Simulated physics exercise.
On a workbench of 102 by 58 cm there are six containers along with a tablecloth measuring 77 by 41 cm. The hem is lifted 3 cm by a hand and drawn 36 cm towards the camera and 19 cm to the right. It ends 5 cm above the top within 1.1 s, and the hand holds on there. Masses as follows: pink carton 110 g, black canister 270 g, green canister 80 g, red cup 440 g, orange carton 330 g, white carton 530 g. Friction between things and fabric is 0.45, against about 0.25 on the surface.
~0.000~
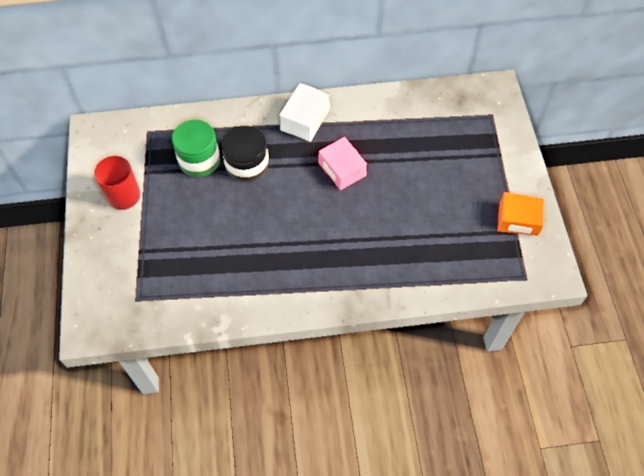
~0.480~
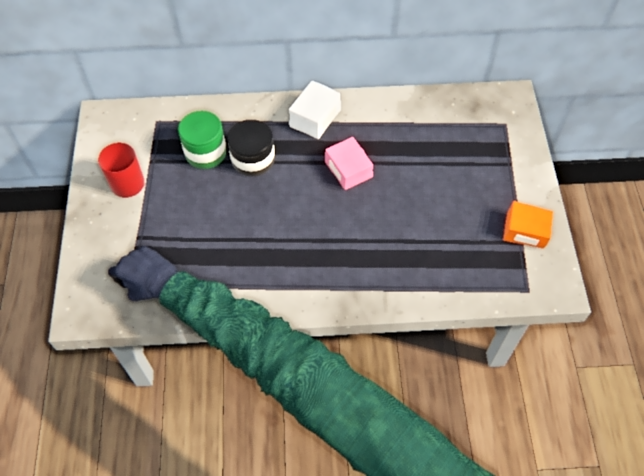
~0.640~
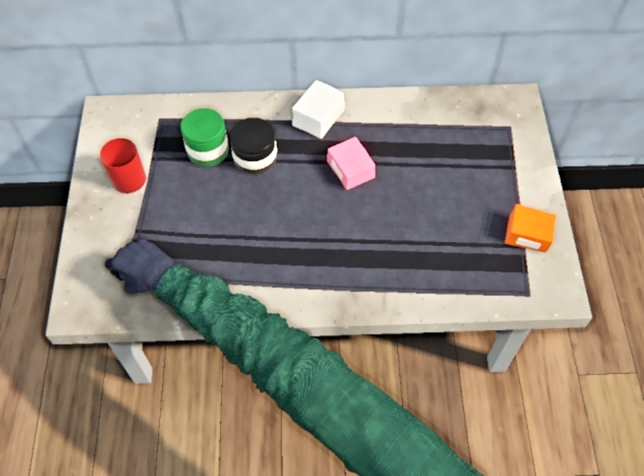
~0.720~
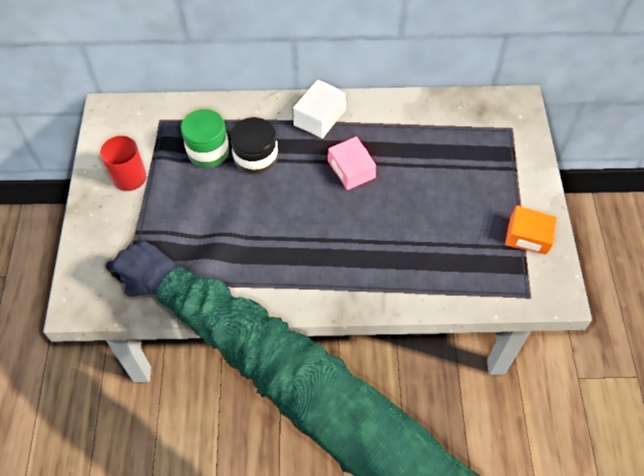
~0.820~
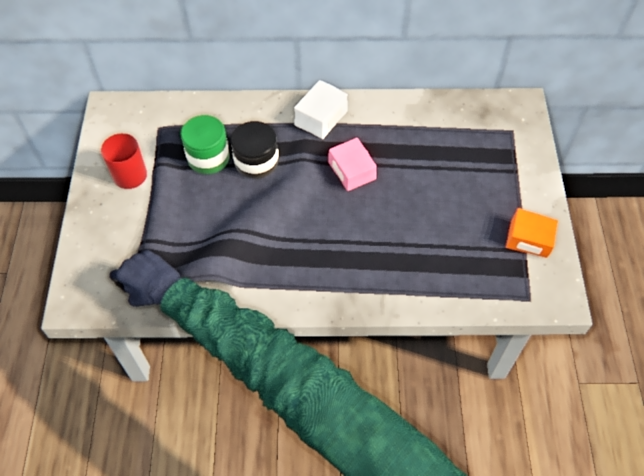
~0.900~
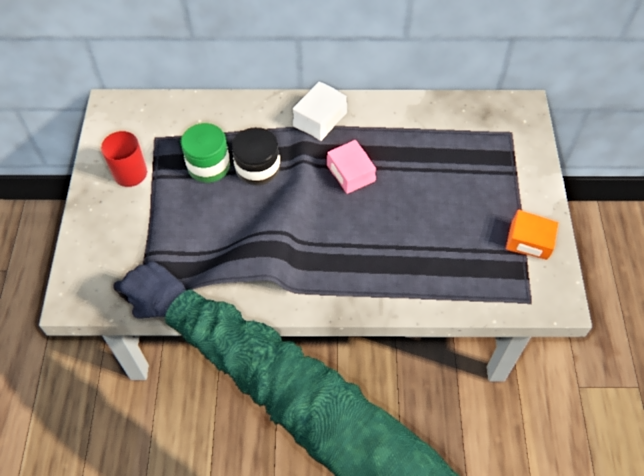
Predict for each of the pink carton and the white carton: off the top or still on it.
Prediction: Pink carton - still on it; white carton - still on it.
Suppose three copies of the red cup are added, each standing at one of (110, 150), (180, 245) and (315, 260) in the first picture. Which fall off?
Going through the three spots as listed: Holds its spot, ends up off the top and ends up off the top.
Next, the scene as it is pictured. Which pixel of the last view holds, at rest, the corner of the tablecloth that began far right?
It ends up approximately at (453, 143).
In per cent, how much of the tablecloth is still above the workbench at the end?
Some 65 in a hundred.
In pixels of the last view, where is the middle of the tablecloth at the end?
I'd say it sits around (335, 290) in the last picture.
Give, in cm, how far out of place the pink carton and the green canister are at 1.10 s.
For the pink carton it's around 4 cm, and for the green canister around 15 cm.
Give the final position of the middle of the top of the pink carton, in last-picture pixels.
It comes to rest at about (335, 237).
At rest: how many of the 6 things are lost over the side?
That works out to 0 of them.
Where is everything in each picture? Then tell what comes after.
In the first picture, pink carton (343, 157); white carton (305, 104); tablecloth corners (135, 302) (147, 131) (493, 115) (527, 281).
In the second picture, tablecloth corners (156, 121) (507, 124); grip (127, 285).
In the third picture, tablecloth corners (159, 119) (511, 127); grip (124, 278).
In the fourth picture, green canister (202, 125); tablecloth corners (159, 120) (513, 128); grip (125, 280).
In the fifth picture, green canister (203, 131); black canister (253, 138); tablecloth corners (158, 128) (513, 131); grip (129, 290).
In the sixth picture, pink carton (352, 160); white carton (320, 102); tablecloth corners (154, 138) (512, 132) (532, 304); grip (133, 301).
At 1.1 s, 95 % of the tablecloth is still over the top; pink carton 5 cm off its start, white carton 3 cm off its start, green canister 14 cm off its start.
At 1.3 s, 85 % of the tablecloth is still over the top; pink carton 12 cm off its start, white carton 3 cm off its start, green canister 26 cm off its start.
At 1.5 s, 70 % of the tablecloth is still over the top; pink carton 17 cm off its start at (334, 227), white carton 3 cm off its start at (312, 111), green canister 34 cm off its start at (183, 265).
At 1.7 s, 65 % of the tablecloth is still over the top; pink carton 19 cm off its start, white carton 3 cm off its start, green canister 37 cm off its start.
At 3.3 s, 65 % of the tablecloth is still over the top; pink carton 19 cm off its start at (335, 237), white carton 3 cm off its start at (312, 111), green canister 37 cm off its start at (184, 282), black canister 31 cm off its start at (236, 267).
